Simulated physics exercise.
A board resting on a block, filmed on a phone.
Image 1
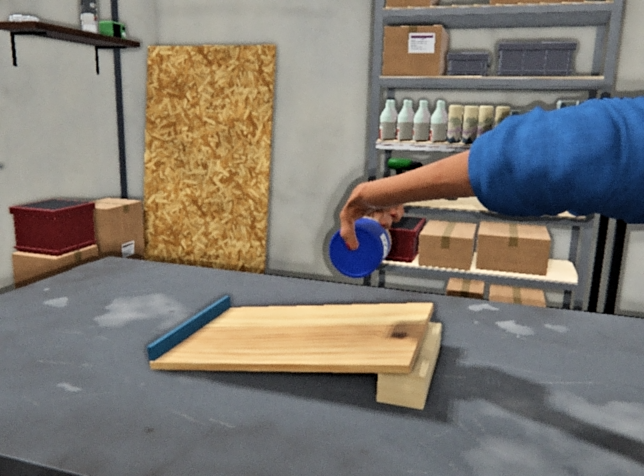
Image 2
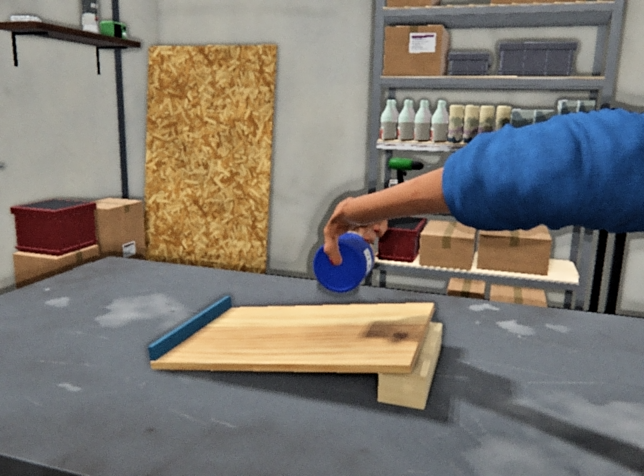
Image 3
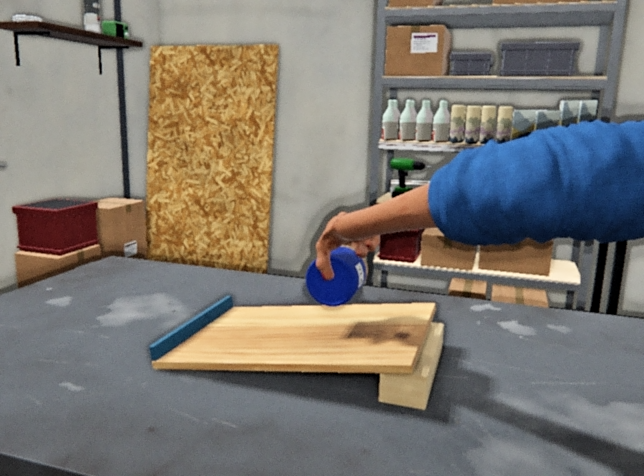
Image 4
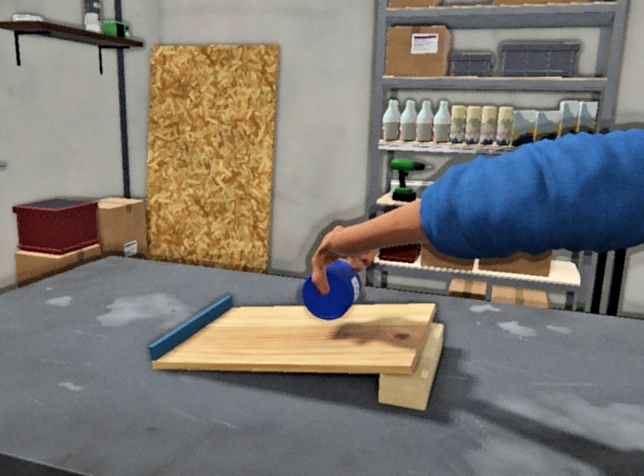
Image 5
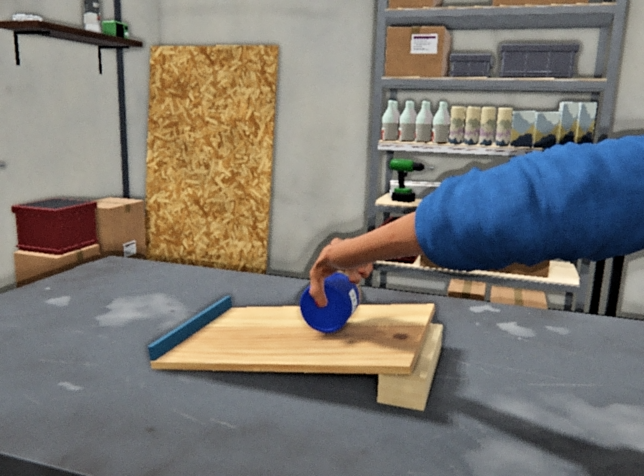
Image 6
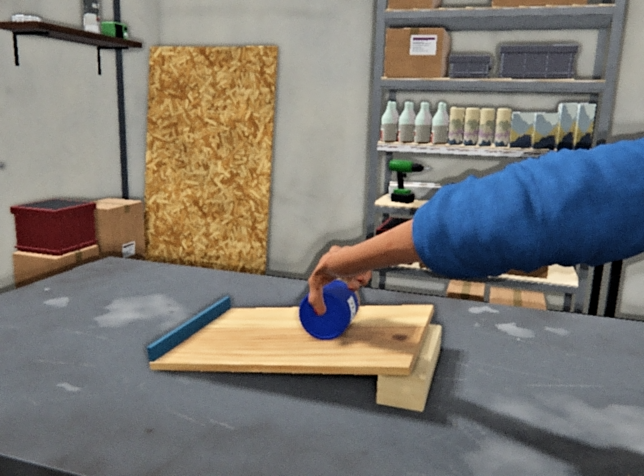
A hand lowers a blue jar on its side onto a sloped wooden board.
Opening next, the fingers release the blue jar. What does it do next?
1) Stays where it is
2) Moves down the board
Option 2: Moves down the board.
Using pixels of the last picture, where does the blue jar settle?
At about (213, 310).
Then, 0.60 s later than the last frame, blue jar moved about its own width near (271, 309).
Then, 0.80 s later than the last frame, blue jar moved well along near (218, 310).
When it is over, moved from the start, blue jar. End places, in pixels of the last picture, blue jar near (213, 310). The blue jar slides or rolls down.
